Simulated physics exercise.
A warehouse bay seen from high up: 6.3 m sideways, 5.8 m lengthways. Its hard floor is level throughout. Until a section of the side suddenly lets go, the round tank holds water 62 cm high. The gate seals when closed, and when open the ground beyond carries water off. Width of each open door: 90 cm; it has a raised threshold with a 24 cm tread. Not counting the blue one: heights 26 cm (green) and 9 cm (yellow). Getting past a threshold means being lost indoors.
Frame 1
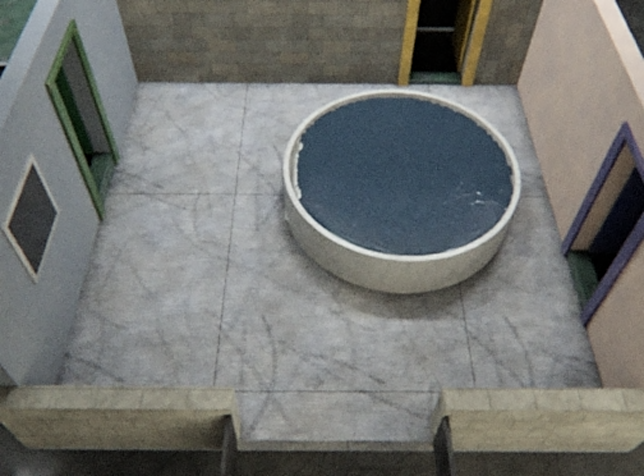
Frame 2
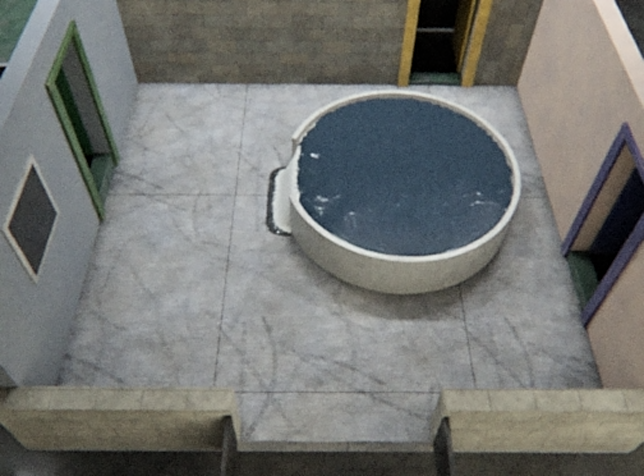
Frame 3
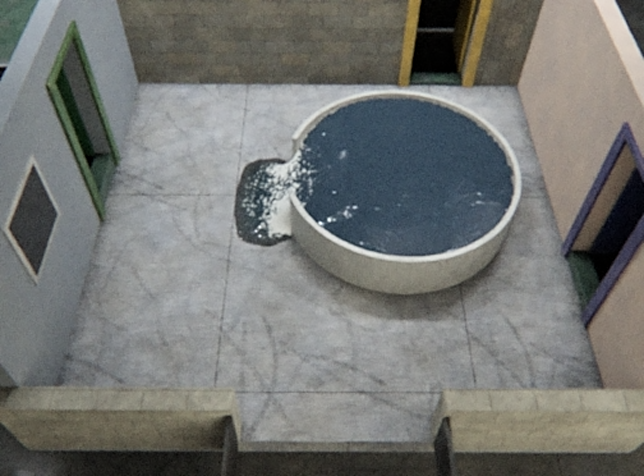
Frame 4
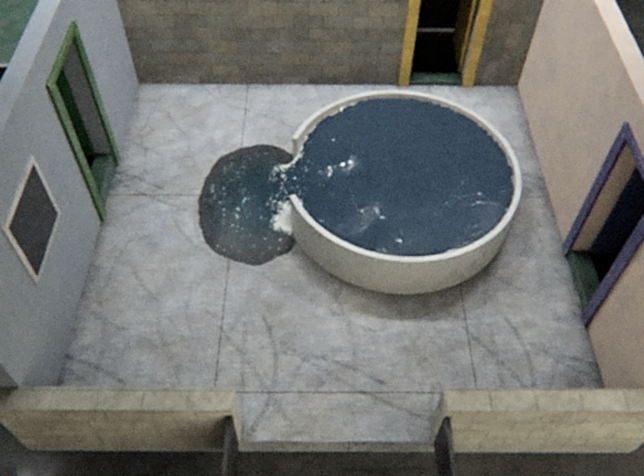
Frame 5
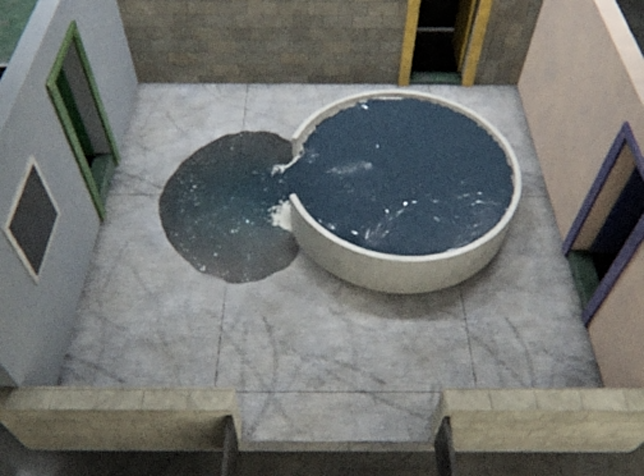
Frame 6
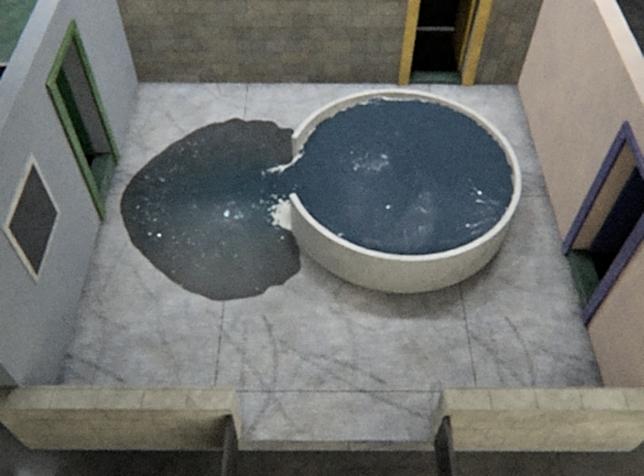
A large round tank with a pale rim, full of dark blue water, stands right of centre on the grey, marked floor of a walled bay, seen from high up by a still camera. A green-framed doorway is at left, a yellow one at the back, a blue-purple one at right. A gap opens in the tank's left side, and water pours out with white foam, spreading leftward in a widening dark pool.
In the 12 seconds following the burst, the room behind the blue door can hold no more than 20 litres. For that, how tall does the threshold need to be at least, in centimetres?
About 13 centimetres.
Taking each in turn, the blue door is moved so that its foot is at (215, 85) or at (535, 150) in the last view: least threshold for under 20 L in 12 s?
In turn: About 15 cm, about 9.5 cm.
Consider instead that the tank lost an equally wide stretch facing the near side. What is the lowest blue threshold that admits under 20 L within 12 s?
With that break, close to 7.0 cm.
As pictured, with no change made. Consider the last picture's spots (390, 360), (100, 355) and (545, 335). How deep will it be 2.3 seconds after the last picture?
In that order: 0, 13 and 0 cm.
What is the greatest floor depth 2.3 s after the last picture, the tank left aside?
Max depth: Around 35 cm.
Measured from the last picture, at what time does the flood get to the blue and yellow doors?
Times: Blue = 5.0 s, yellow = 3.4 s.
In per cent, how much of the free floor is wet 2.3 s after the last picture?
About 45 per cent.
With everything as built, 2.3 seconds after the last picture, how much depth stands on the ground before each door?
Green door 30 cm, blue door 0 cm, yellow door 0 cm.
Then, 0.7 s after the last picture water covers 30 % of the floor, deepest (32 cm) near (106, 208); it has not reached the blue door.
Then, 2.3 s after the last picture water covers 45 % of the floor, deepest (35 cm) near (137, 91); it has not reached the blue door.
Then, 11.3 s after the last picture water covers 100 % of the floor, deepest (16 cm) near (416, 360); 16 cm at the blue door, 3 litres in over its 16 cm threshold.
At the blue door as built, the water peaked near 18 cm, 9.1 s after the last picture.
Run again over the same 12 s with other heights there, 36 litres in over 11.5 cm, 4 litres over 15.5 cm. The limit of 20 litres is kept from about 13 cm up.
